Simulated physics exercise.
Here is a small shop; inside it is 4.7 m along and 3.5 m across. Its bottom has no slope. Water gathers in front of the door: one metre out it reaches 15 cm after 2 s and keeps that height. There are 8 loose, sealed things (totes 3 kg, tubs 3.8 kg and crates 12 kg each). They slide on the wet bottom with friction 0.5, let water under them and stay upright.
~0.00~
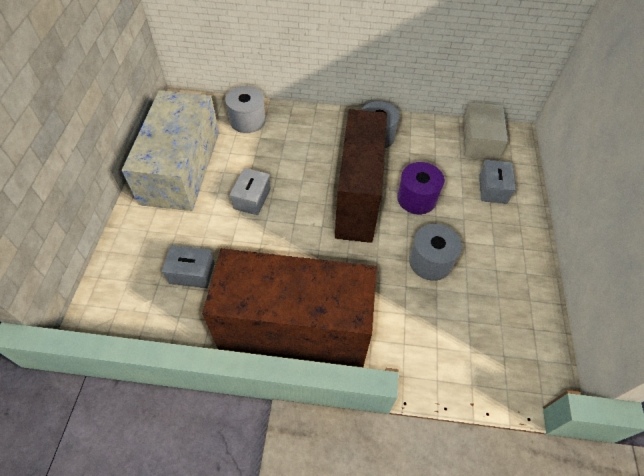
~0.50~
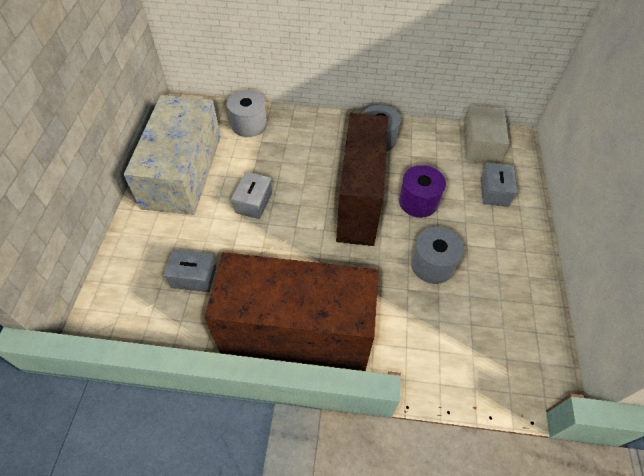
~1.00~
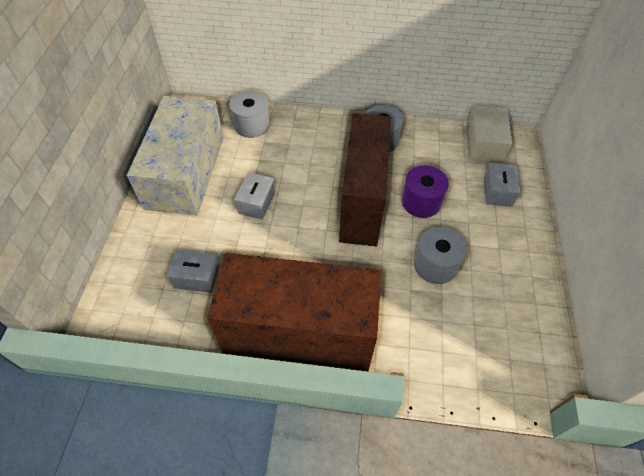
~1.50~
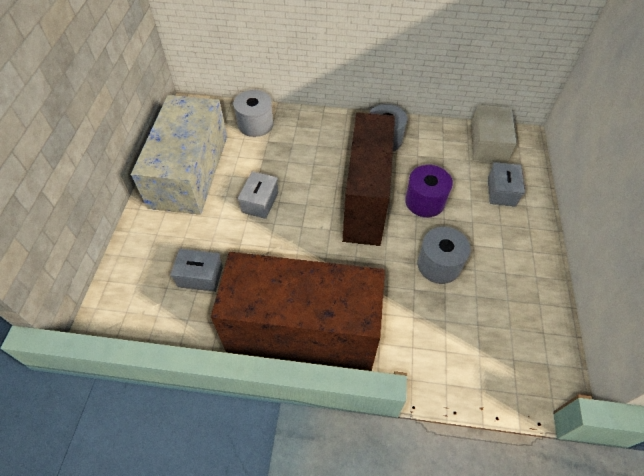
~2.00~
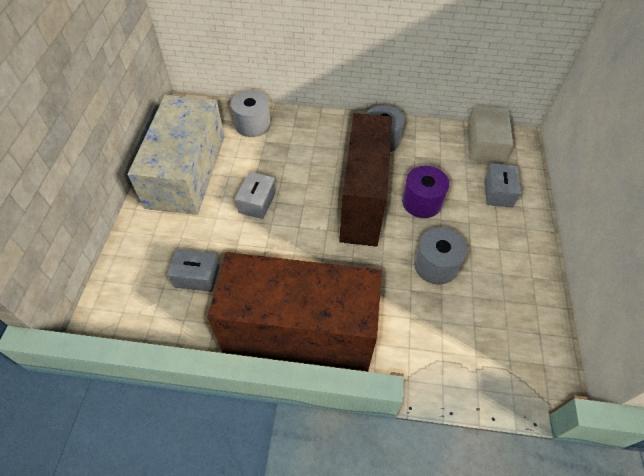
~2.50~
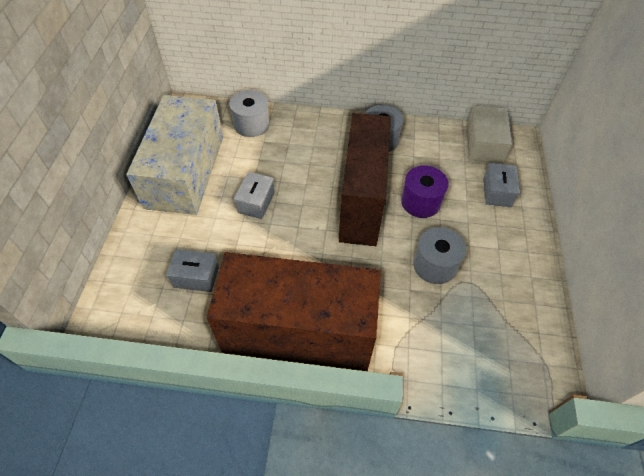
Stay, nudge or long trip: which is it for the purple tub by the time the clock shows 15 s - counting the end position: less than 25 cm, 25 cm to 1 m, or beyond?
Purple tub travels far.
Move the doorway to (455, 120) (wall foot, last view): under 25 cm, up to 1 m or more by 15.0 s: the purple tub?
In that case the purple tub travels far.
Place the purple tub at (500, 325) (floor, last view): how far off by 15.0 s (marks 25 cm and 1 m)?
It ends far away.
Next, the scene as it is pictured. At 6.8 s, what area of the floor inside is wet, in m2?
Some 11.0 m2.
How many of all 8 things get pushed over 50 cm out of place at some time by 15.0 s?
8 of them.
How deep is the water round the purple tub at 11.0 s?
Roughly 10 cm.
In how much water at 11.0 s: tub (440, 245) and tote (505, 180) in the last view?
Roughly 4 and 12 cm.
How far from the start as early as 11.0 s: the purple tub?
Roughly 250 cm by then.
After 3.5 s the purple tub is near (426, 179), 0.0 m from its start, aground; 0 afloat.
After 6.8 s the purple tub is near (368, 101), 1.3 m from its start, afloat; 4 afloat.
After 11.0 s the purple tub is near (219, 93), 2.6 m from its start, afloat; 7 afloat.
After 15.0 s the purple tub is near (208, 93), 2.7 m from its start, afloat; 8 afloat.
